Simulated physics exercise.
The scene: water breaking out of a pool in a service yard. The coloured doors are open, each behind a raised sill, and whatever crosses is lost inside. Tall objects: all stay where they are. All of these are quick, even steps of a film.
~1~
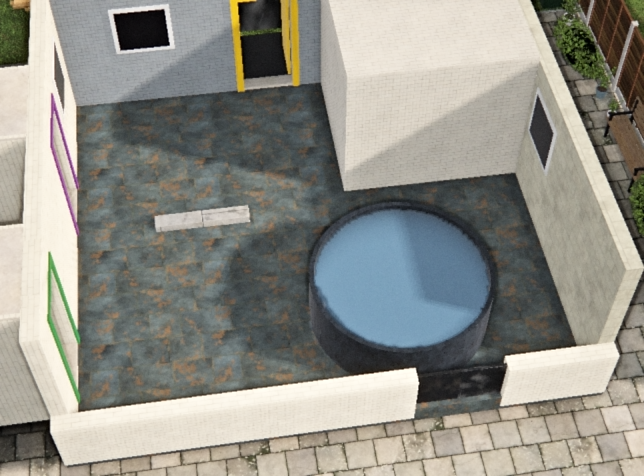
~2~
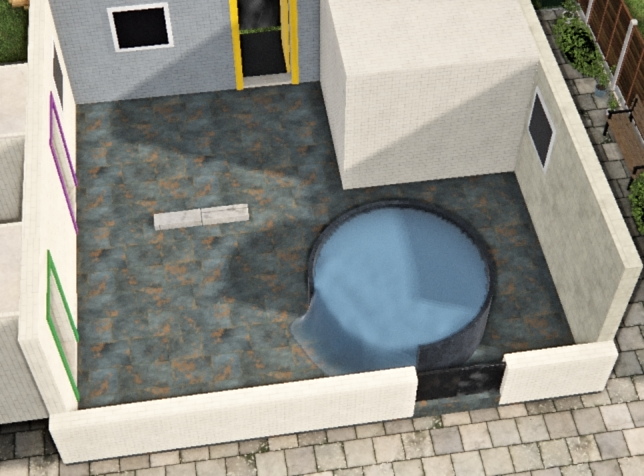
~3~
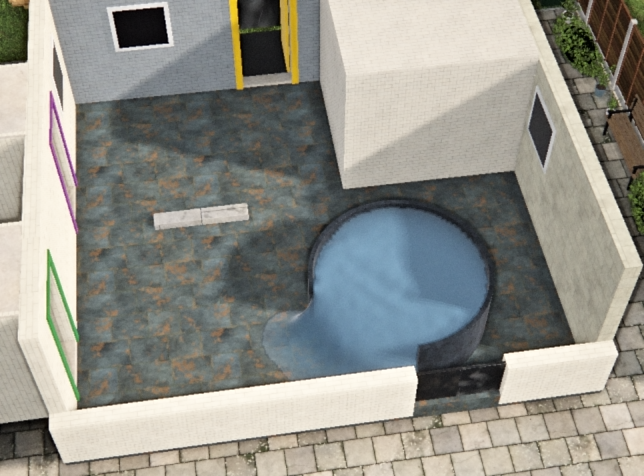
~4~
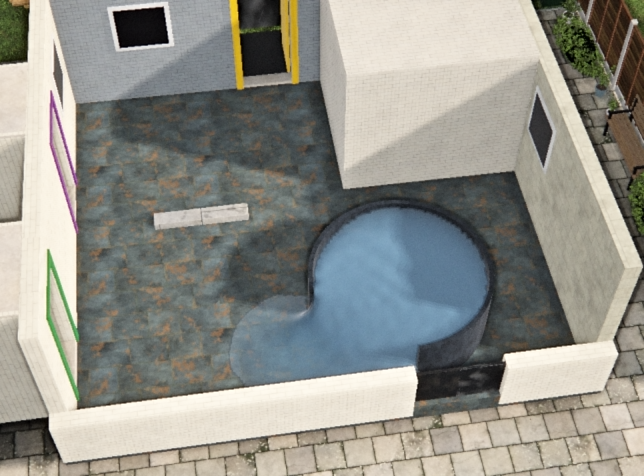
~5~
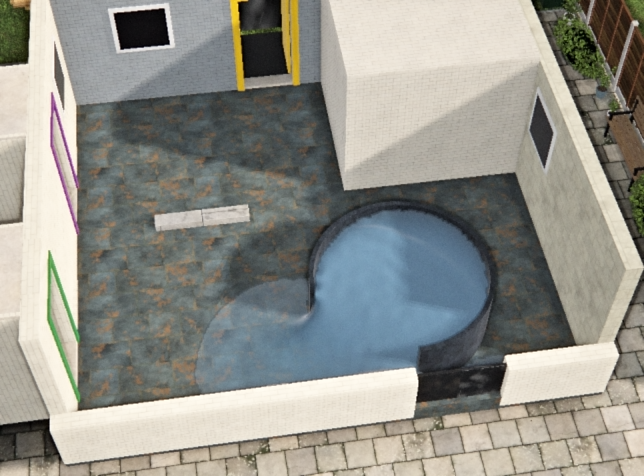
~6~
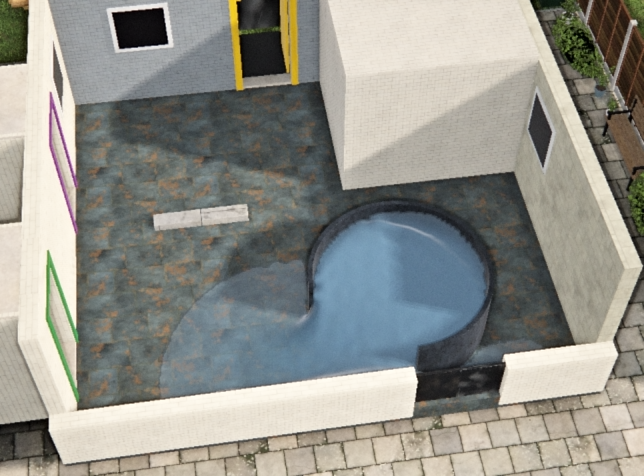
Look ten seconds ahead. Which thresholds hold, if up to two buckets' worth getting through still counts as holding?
The green door does not hold; the purple door does not hold; the yellow door does not hold.
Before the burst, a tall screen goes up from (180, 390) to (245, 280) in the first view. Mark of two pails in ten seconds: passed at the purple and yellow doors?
Well, first the purple one comes in short, then the yellow one ends up above.
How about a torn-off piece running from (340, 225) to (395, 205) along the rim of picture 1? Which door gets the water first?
I'd go with the yellow one.
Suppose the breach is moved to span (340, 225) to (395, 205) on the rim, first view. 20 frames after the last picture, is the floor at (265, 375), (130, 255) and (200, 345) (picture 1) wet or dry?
Untouched, soaked, untouched.
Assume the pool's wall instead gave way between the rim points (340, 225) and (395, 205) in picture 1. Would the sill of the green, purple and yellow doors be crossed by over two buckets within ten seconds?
The green one falls short; the purple one tops the mark; the yellow one tops the mark.
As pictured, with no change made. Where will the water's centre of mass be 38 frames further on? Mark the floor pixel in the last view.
My pick is pixel (259, 261).
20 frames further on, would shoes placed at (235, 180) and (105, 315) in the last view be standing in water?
Taking them as listed, I'd call them not wet and soaked.
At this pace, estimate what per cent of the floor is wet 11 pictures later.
Roughly 35 percent, I reckon.
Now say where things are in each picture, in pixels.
In the first frame, the round tank at (402, 276) is whole and still.
In the second frame, the front is at a hidden place, out from the gap at (349, 357).
In the third frame, the front is at a hidden place, out from the gap at (349, 357).
In the fourth frame, water pours out at (349, 359) and has run to a hidden place.
In the fifth frame, the front is at a hidden place, out from the gap at (349, 360).
In the sixth frame, the front is at a hidden place, out from the gap at (348, 360).
A moment on, water covers 30 % of the floor; the green door over two buckets in, the purple door not reached, the yellow door not reached.
Next, water covers 35 % of the floor; the green door far over two buckets in, the purple door not reached, the yellow door not reached.
Then, water covers 65 % of the floor; the green door far over two buckets in, the purple door under two buckets in, the yellow door not reached.
Later, water covers 90 % of the floor; the green door far over two buckets in, the purple door over two buckets in, the yellow door under two buckets in.
In the end, water covers 95 % of the floor; the green door far over two buckets in, the purple door over two buckets in, the yellow door over two buckets in.
